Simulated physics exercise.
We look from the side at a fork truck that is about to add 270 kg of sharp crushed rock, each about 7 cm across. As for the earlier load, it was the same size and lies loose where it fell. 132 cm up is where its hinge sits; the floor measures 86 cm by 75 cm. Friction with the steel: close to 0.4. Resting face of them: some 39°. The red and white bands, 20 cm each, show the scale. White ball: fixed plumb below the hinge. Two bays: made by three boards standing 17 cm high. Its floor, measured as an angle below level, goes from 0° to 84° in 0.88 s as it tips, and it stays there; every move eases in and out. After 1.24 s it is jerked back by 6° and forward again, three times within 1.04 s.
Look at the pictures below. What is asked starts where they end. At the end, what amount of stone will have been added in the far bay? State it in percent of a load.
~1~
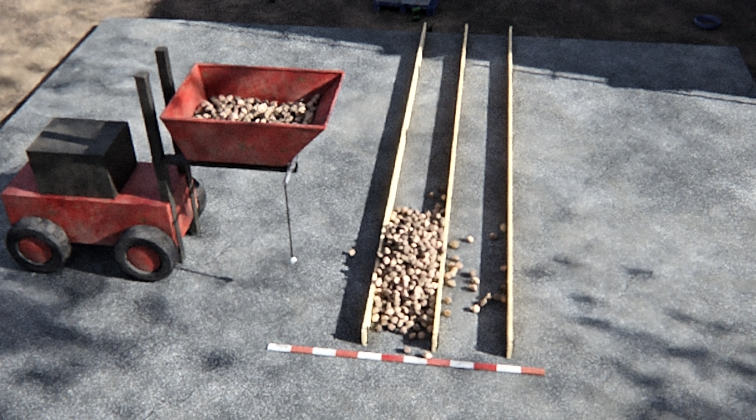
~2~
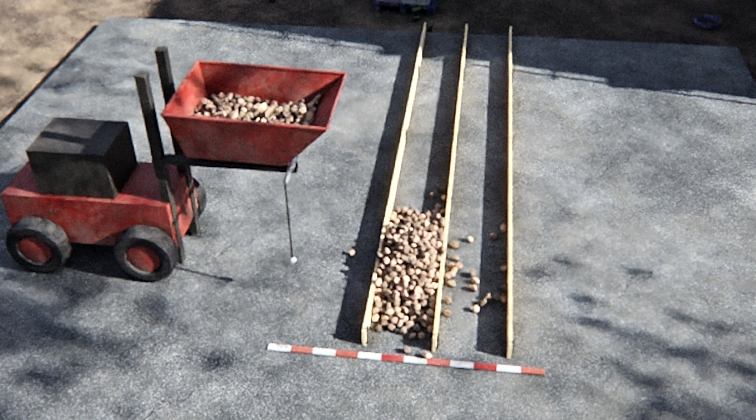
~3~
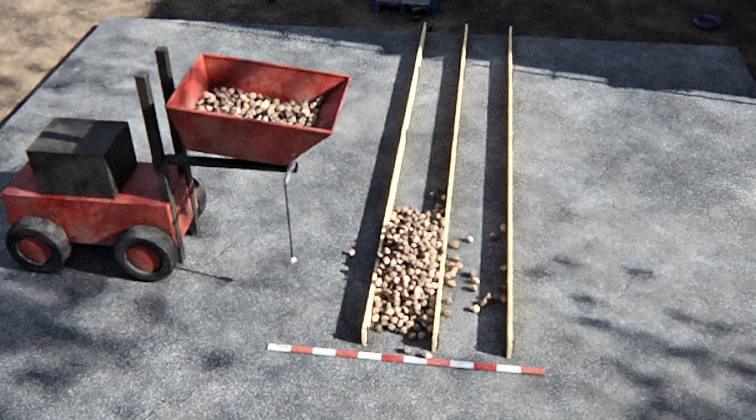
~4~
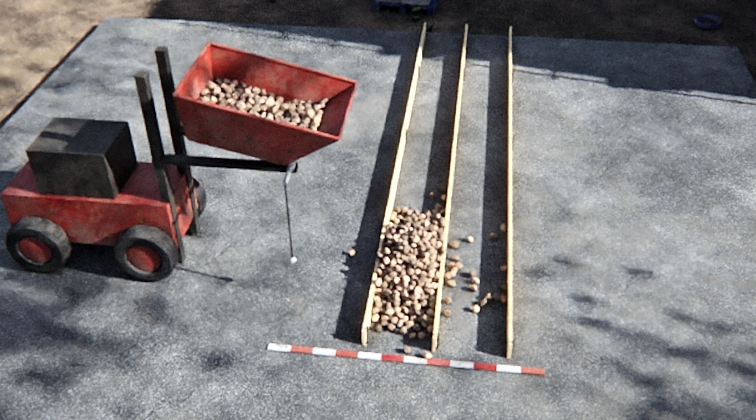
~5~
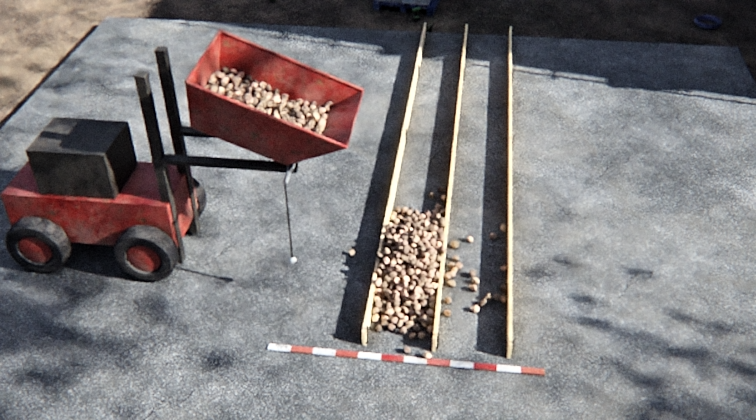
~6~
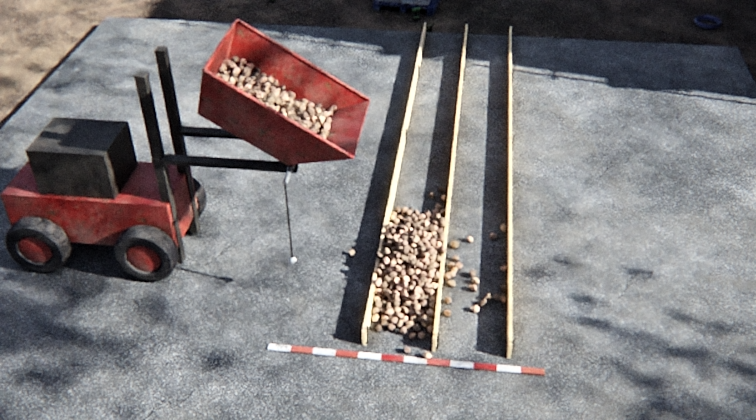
Close to 45 parts in a hundred.
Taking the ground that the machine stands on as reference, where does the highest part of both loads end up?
The top ends up some 42 cm above the ground.
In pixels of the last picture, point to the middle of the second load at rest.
(433, 265).
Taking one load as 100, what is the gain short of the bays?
That comes to about 5 % of a load.
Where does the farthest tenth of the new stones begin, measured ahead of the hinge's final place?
I'd say close to 180 centimetres ahead of it.
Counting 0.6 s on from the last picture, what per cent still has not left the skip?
About 90 per cent.
Then, 0.3 s after the last picture the floor is at 71°; in per cent of one load, 100 in the skip, 96 in the near bay, 4 in the far bay; the foremost stones are at (497, 276).
Then, 0.6 s after the last picture the floor is at 84°; in per cent of one load, 91 in the skip, 5 short of the bays, 100 in the near bay, 4 in the far bay; the foremost stones are at (497, 276).
Then, 2.4 s after the last picture the floor is at 84°; in per cent of one load, 0 in the skip, 6 short of the bays, 145 in the near bay, 48 in the far bay; the foremost stones are at (514, 277).
Then, 4.8 s after the last picture the floor is at 84°; in per cent of one load, 0 in the skip, 6 short of the bays, 145 in the near bay, 48 in the far bay; the foremost stones are at (514, 277). Net gain in the far bay, 45.
